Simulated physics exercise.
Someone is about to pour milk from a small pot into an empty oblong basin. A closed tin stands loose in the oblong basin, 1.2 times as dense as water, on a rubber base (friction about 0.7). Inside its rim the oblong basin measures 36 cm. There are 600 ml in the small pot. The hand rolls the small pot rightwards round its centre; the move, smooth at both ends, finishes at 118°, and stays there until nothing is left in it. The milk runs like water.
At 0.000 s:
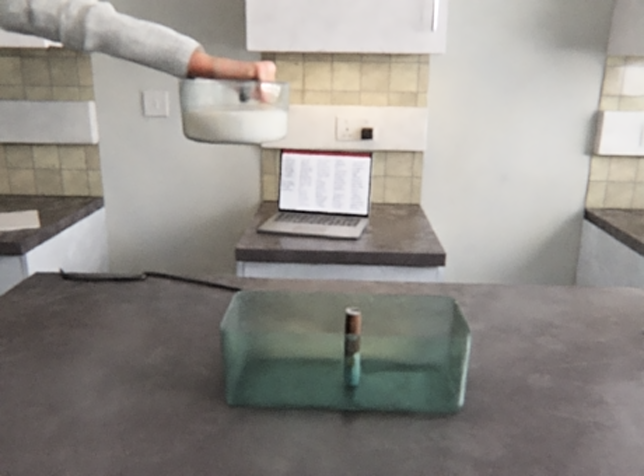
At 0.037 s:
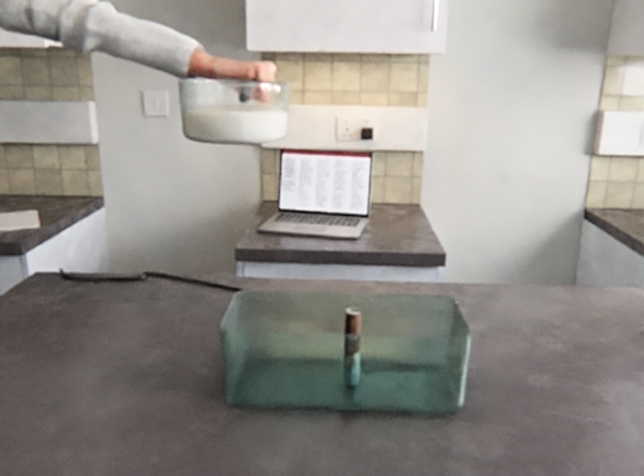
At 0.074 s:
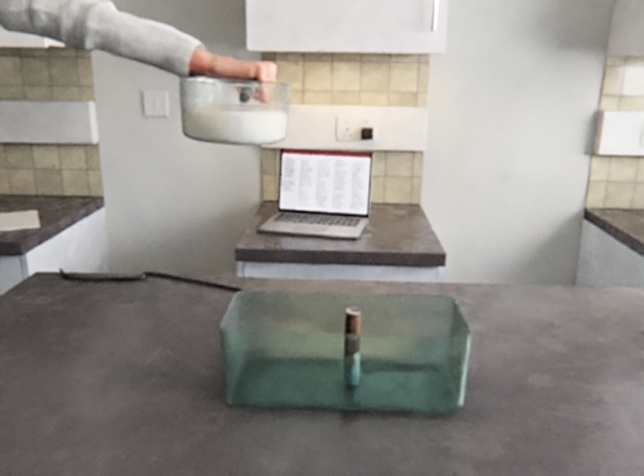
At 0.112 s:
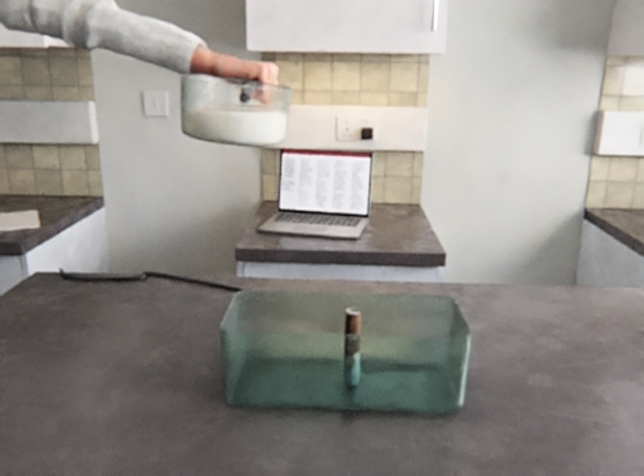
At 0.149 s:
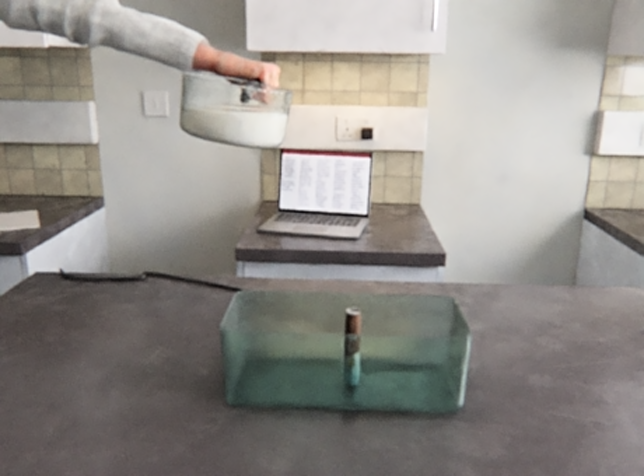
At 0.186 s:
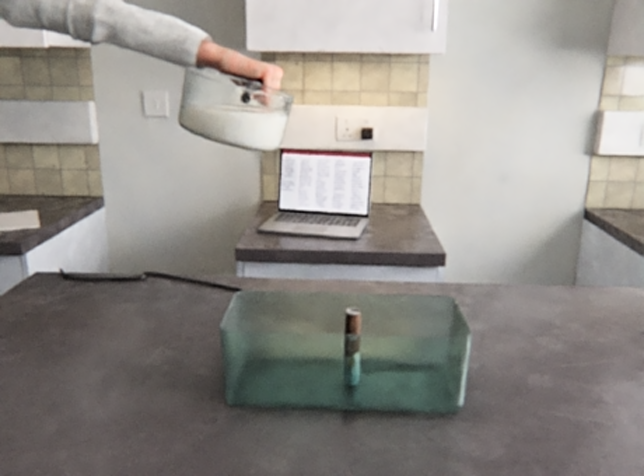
A hand held a small clear pot of milk up above a counter, then slowly tilted it a little to the right, while a tin stood still in an oblong glass basin below.
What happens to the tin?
The tin falls.
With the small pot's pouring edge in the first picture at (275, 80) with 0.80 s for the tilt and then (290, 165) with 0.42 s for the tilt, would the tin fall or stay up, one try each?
First it remains upright; then it stays up.
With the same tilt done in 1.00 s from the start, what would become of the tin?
The tin falls.
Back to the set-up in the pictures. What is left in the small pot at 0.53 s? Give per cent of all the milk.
Some 50 per cent.
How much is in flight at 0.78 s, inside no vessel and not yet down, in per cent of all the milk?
Some 26 per cent.
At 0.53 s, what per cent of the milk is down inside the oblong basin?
About 0 per cent.
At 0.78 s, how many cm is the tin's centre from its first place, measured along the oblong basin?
About 1 cm.
By 0.53 s the tilt is 84° and 49 per cent is still to pour; the tin stands where it began.
By 0.78 s the tilt is 117° and 6 per cent is still to pour; the tin stands 1 cm from where it began.
By 1.04 s the tilt is 118° and 0 per cent is still to pour; the tin leans 17°.
By 1.32 s the tilt is 118° and 0 per cent is still to pour; the tin lies on its side.
At rest the tin lies on its side.
